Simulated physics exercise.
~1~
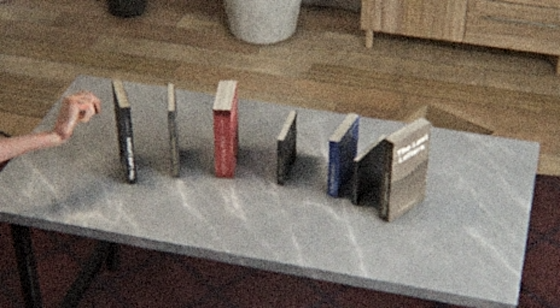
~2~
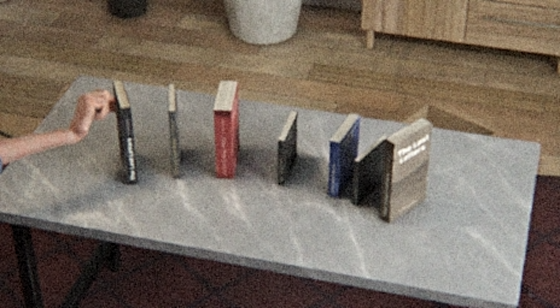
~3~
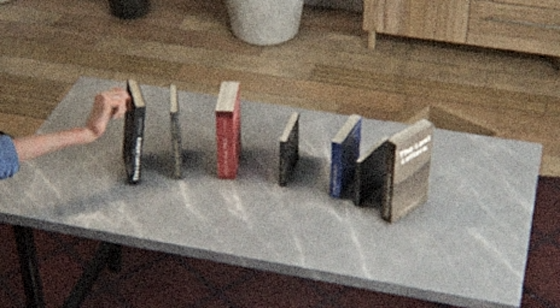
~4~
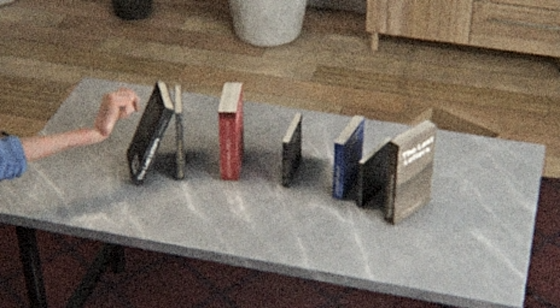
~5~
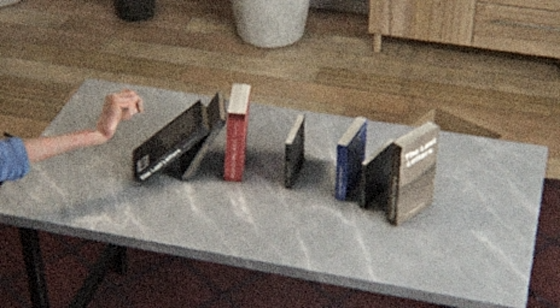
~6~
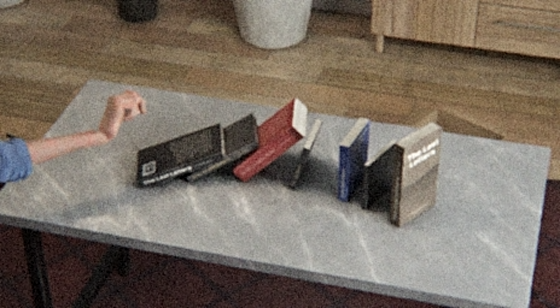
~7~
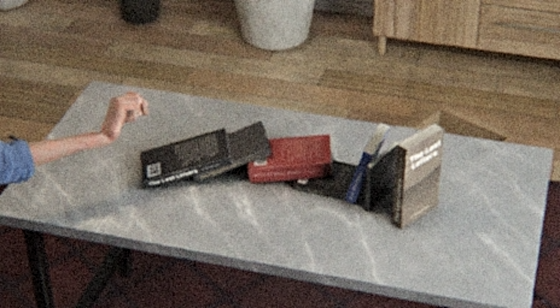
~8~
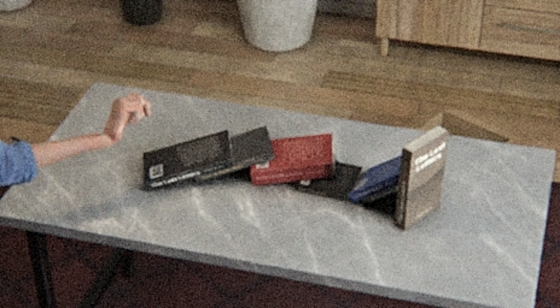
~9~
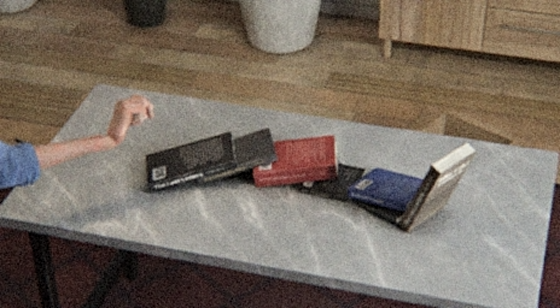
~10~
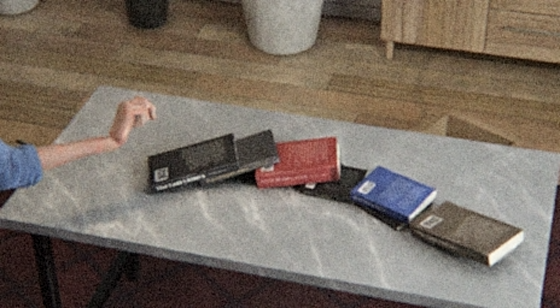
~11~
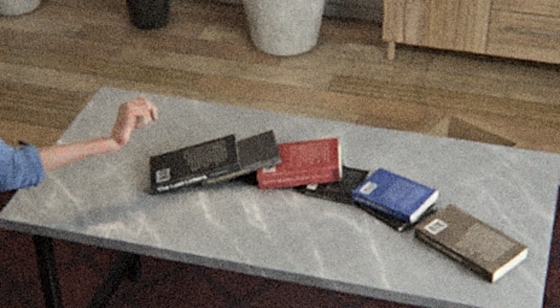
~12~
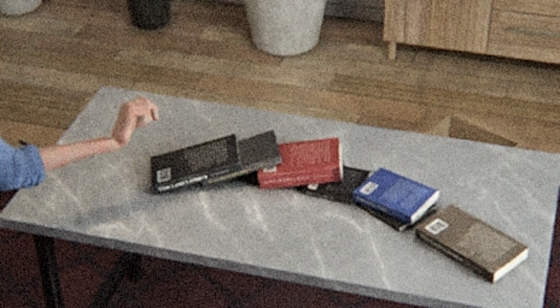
Seven hardback books stand on end in a curving row across a grey marble-patterned table in a living room, seen from above at an angle, with a wooden cabinet and pale pot behind. A black book stands at the left, a red one third, and a blue one near a brown book at the right. A hand reaches in from the left and pushes the black book rightward until it topples into its slim neighbour. The red book tips next, then a dark one, the blue and finally the brown. All lie fallen, several overlapping, while the hand hovers.
